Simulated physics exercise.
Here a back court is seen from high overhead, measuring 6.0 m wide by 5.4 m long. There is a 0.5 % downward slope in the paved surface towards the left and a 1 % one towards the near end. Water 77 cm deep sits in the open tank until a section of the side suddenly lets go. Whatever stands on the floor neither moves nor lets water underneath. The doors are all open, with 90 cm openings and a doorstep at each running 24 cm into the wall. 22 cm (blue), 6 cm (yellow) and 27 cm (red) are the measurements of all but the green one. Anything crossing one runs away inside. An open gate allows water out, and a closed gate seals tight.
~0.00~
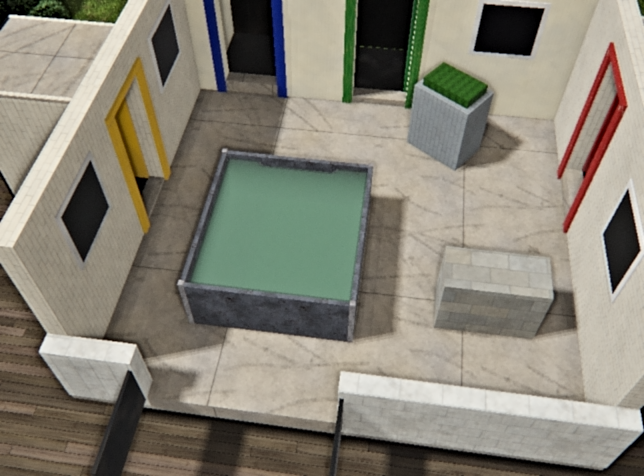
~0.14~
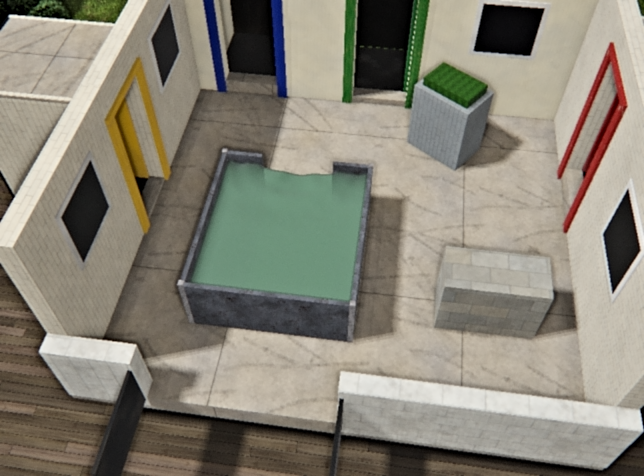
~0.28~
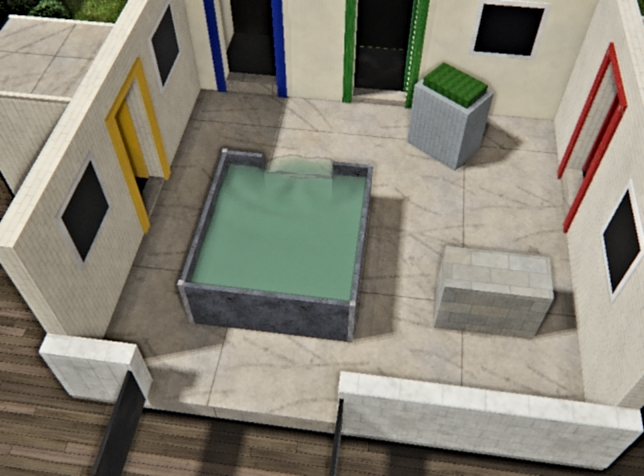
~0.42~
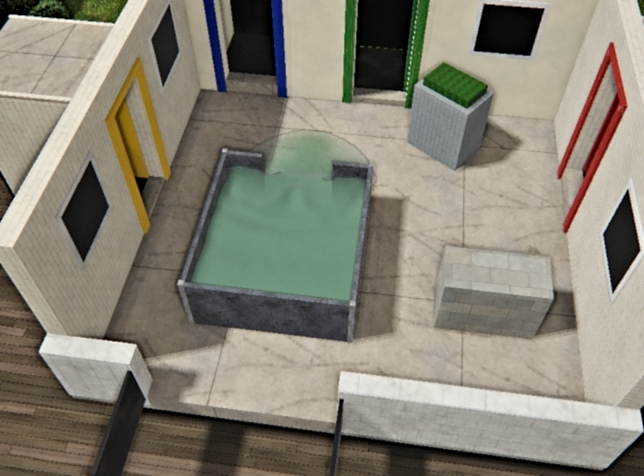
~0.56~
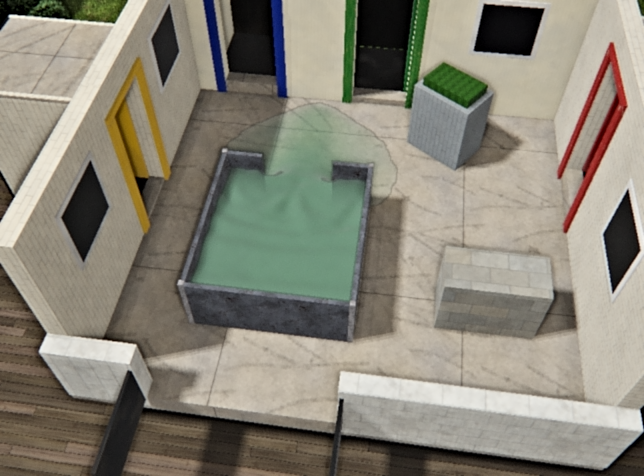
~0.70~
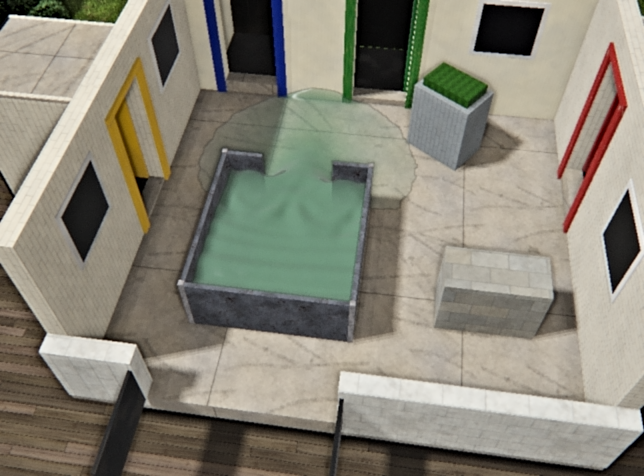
A pale-walled courtyard paved in veined stone is seen from high overhead by a camera that stays still. A dark grey open tank of green water sits left of centre, with a yellow doorway on the left, blue and green ones behind, a red one on the right, a grass-topped planter and a pale block. The tank's far side opens in the middle, and water pours through, fanning thinly across the back paving while ripples cross the tank.
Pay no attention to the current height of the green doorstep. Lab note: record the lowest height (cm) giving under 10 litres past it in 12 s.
Lowest height: 30 cm.
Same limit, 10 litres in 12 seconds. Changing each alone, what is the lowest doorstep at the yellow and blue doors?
Some 5.5 cm for yellow, some 28 cm for blue.
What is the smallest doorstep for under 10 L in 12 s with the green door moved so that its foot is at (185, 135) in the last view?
Minimum: Close to 22 cm.
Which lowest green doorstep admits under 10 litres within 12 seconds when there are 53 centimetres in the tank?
The step needs to be some 19 cm.
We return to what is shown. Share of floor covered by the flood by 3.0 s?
I'd estimate about 50 percent.
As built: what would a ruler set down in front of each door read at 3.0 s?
Depths in cm: Blue 27, yellow 7, green 26, red 8.
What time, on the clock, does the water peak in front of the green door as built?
That happens close to 2.0 s on the clock.
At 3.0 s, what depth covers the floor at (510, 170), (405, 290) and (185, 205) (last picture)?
Approx. 2 / 0 / 7 cm.
After 1.4 s water covers 30 % of the floor, deepest (43 cm) near (305, 193); 29 cm at the green door, 34 litres in over its 12 cm doorstep.
After 3.0 s water covers 50 % of the floor, deepest (34 cm) near (199, 95); 26 cm at the green door, 174 litres in over its 12 cm doorstep.
After 12.0 s water covers 95 % of the floor, deepest (14 cm) near (92, 371); 7 cm at the green door, 275 litres in over its 12 cm doorstep.
At the green door as built, the water arrived by 0.8 s and peaked near 30 cm at 2.0 s.
Run again over the same 12 s with other heights there, 29 litres in over 26 cm, 1 litre over 35 cm. The limit of 10 litres is kept from about 30 cm up.
